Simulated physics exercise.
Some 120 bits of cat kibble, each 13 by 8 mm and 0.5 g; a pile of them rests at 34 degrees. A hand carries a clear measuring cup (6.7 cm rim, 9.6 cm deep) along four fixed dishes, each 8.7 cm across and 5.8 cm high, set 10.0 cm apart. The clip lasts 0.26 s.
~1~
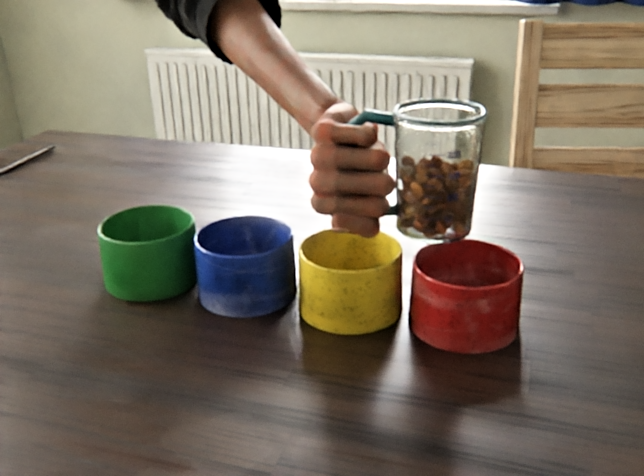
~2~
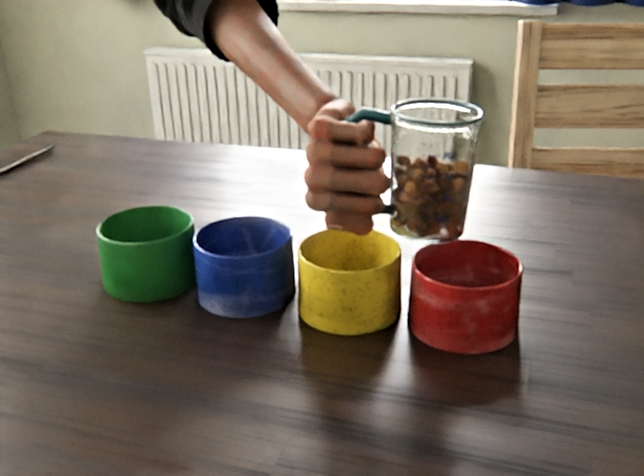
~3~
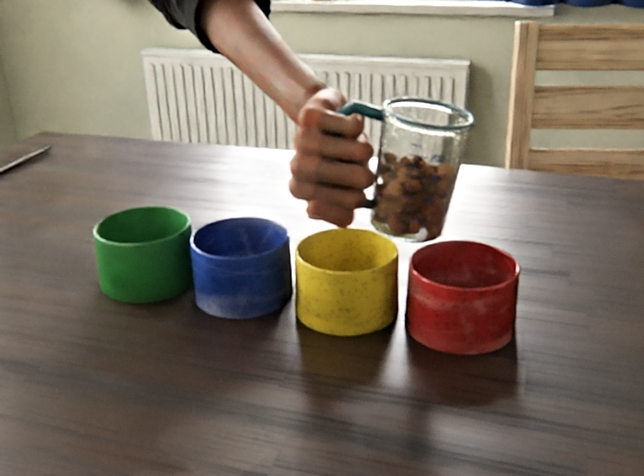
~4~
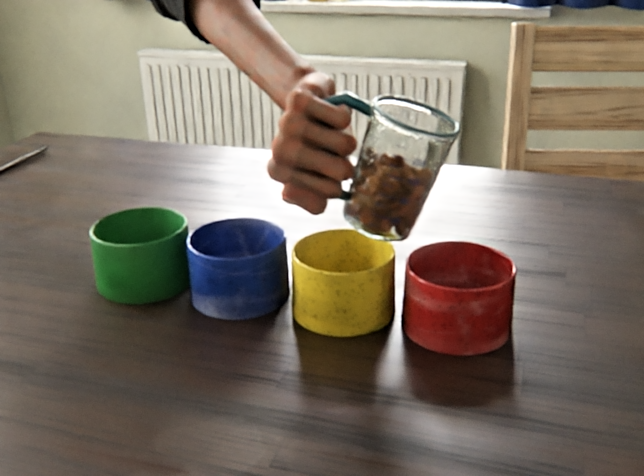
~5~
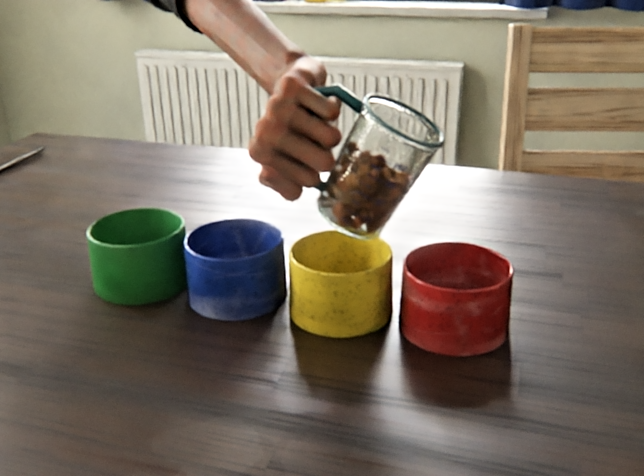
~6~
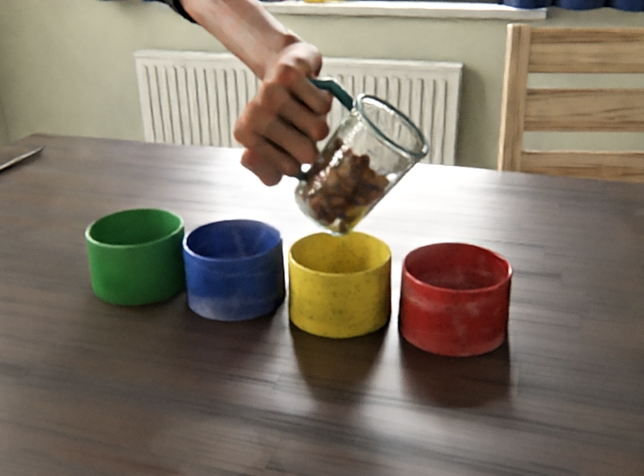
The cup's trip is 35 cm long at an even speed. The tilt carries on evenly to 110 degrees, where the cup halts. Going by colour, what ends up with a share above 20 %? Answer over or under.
Red dish: Under; blue dish: Over; green dish: Over; yellow dish: Under; on the counter: Under.
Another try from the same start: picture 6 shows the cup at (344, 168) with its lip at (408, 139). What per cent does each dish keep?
Red 0; blue 0; green 90; yellow 0.
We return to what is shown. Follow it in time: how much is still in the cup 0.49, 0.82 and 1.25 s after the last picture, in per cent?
About 90, 50, 30.
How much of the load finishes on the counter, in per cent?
About 5 per cent.
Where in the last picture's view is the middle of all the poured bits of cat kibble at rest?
Around (179, 277).
Then, 0.49 s after the last picture, tilt 110 degrees; cup holds 90 %, blue 5 %, yellow 5 %.
Then, 0.82 s after the last picture, tilt 110 degrees; cup holds 50 %, blue 35 %, green 5 %, yellow 5 %.
Then, 1.25 s after the last picture, tilt 110 degrees; cup holds 30 %, blue 35 %, green 25 %, yellow 5 %.
In the end, red 0 %, blue 35 %, green 40 %, yellow 5 %, counter 5 %, cup 10 %.
